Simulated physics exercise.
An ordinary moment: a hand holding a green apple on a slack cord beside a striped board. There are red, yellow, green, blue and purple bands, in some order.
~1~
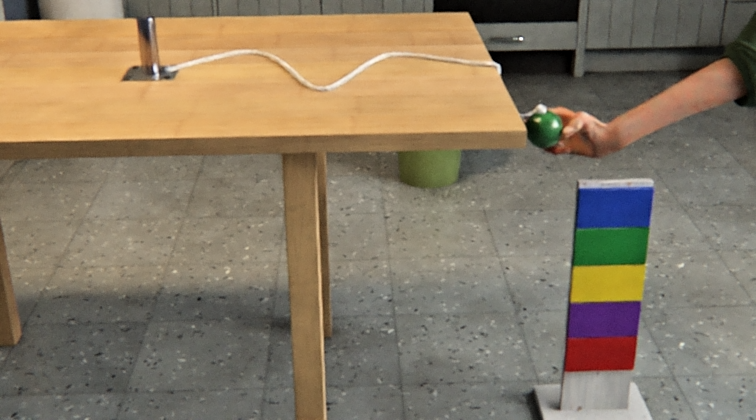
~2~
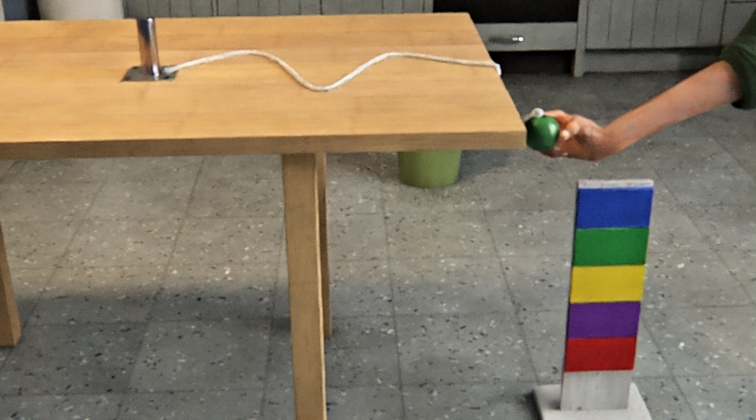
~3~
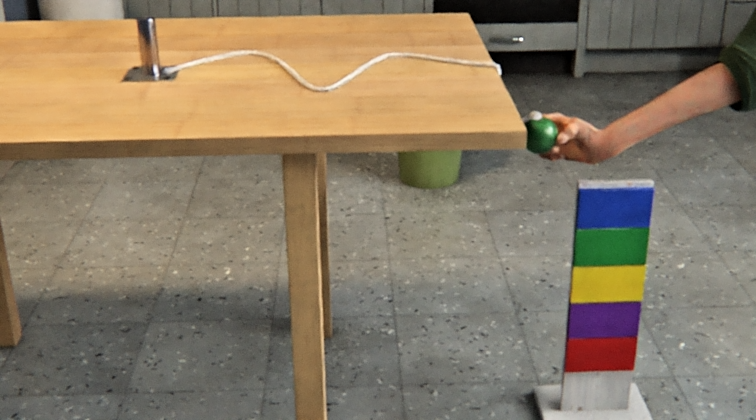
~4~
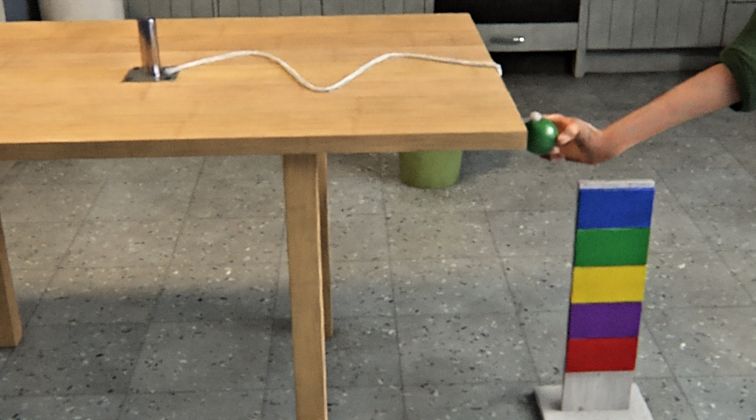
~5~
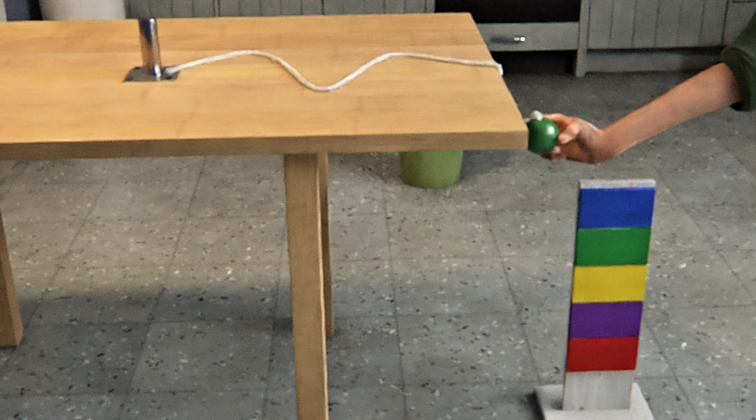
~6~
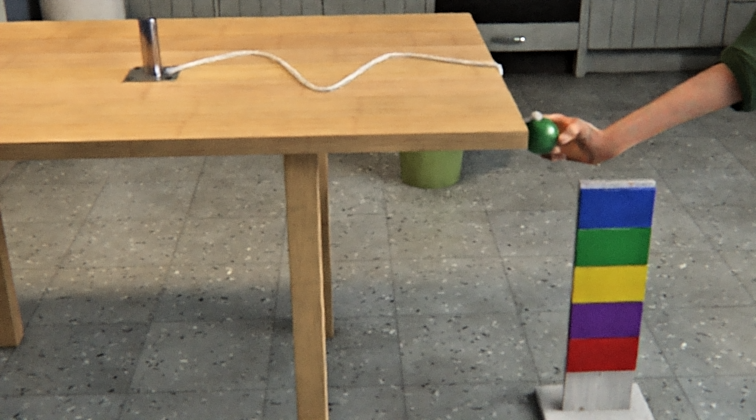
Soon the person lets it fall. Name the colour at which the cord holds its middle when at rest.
Purple.
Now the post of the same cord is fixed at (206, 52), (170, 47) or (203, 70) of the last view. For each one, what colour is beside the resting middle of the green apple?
Red; purple; red.
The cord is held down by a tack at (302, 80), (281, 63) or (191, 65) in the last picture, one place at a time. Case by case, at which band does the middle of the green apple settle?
Try by try: Green, then yellow, then purple.
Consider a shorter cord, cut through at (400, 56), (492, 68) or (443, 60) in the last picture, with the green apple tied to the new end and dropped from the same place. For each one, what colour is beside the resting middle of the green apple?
Try by try, the answer is above them all; green; blue.
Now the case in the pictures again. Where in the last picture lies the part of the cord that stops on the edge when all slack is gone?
It is around (358, 73).
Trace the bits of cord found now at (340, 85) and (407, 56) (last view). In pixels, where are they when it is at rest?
The first moves to (455, 65), the second to (493, 146).
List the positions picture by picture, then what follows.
Green apple (544, 129); blue (615, 209); green (612, 247); yellow (608, 284); purple (605, 320); red (601, 355), in the first frame.
Green apple (541, 132); cord through (207, 60) (281, 63) (324, 90) (374, 61) (461, 63), in the second frame.
Green apple (539, 135), in the third frame.
Green apple (539, 135); cord through (208, 61) (282, 64) (325, 90) (375, 62) (462, 63), in the fourth frame.
Green apple (540, 135), in the fifth frame.
Green apple (540, 135); cord through (209, 61) (283, 64) (326, 90) (376, 62) (463, 63), in the sixth frame.
Soon after, apple near (528, 294); level with yellow.
After that, apple near (470, 309); level with purple.
And then, apple near (493, 315); level with purple.
In the end, apple near (485, 317); level with purple. At purple.
